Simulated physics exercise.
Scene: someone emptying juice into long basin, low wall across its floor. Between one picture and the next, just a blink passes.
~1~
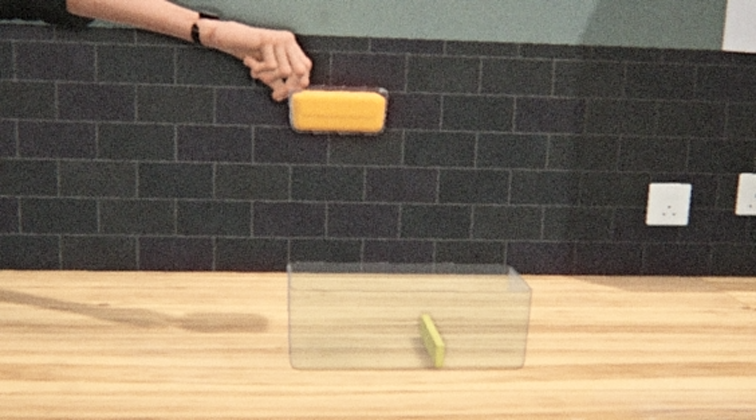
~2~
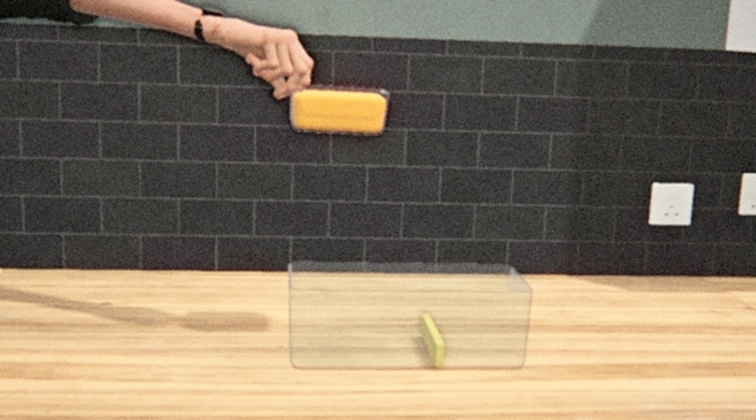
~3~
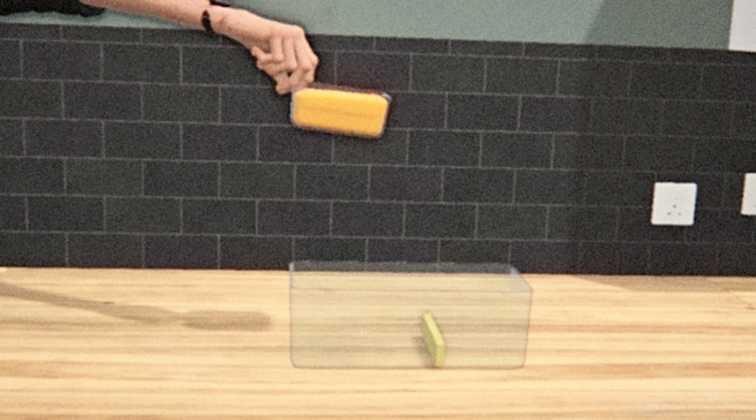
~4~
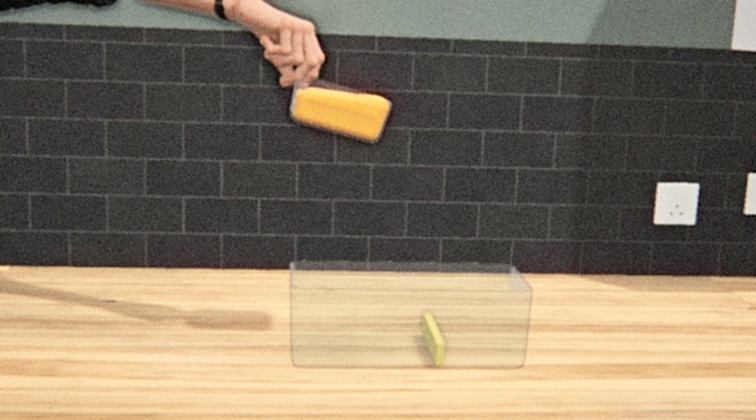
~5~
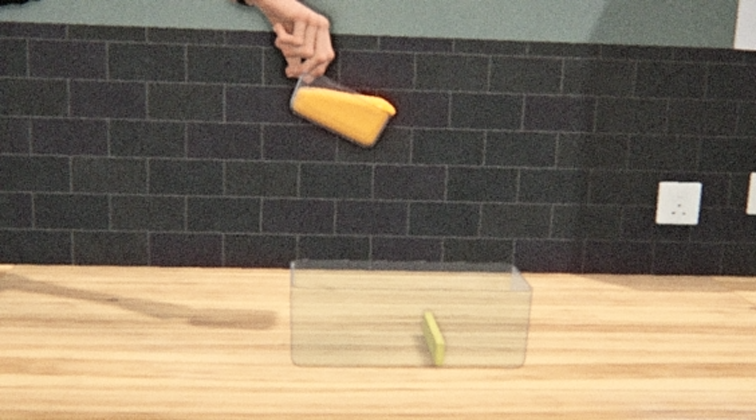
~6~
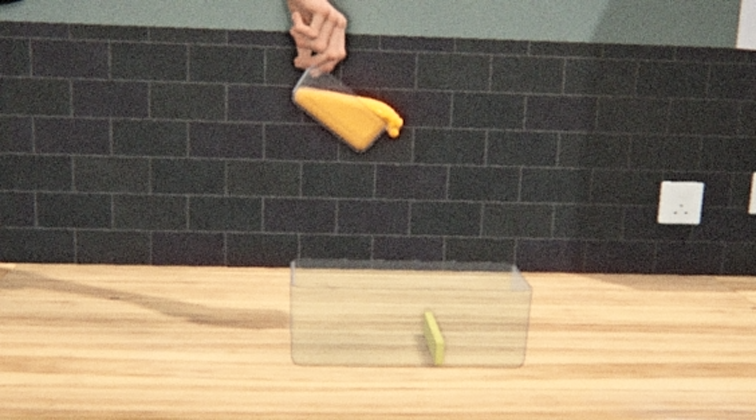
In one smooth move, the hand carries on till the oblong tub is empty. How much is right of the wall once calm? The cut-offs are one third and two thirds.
The share right of the wall lands inside the two marks of one third and two thirds.
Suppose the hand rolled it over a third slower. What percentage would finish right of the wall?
Roughly 55 %.
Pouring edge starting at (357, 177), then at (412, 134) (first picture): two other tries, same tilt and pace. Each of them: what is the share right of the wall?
You'd get around 15 per cent and then around 65 per cent.
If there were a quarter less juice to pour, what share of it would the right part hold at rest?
About 25 %.
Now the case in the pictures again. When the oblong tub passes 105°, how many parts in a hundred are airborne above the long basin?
About 60 per cent.
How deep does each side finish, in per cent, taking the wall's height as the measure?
30 % left, 40 % right.
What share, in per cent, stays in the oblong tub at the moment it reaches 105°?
5 %.
A moment on, the oblong tub is tipped right over and 6 per cent is still to pour, 8 is left of the wall and 25 right of it.
Next, the oblong tub is tipped right over and 0 per cent is still to pour, 45 is left of the wall and 48 right of it.
Then the oblong tub is tipped right over and 0 per cent is still to pour, 50 is left of the wall and 46 right of it.
Later the oblong tub is tipped right over and 0 per cent is still to pour, 50 is left of the wall and 46 right of it.
In the end 50 per cent lies left of the wall, 46 right of it and 4 outside.
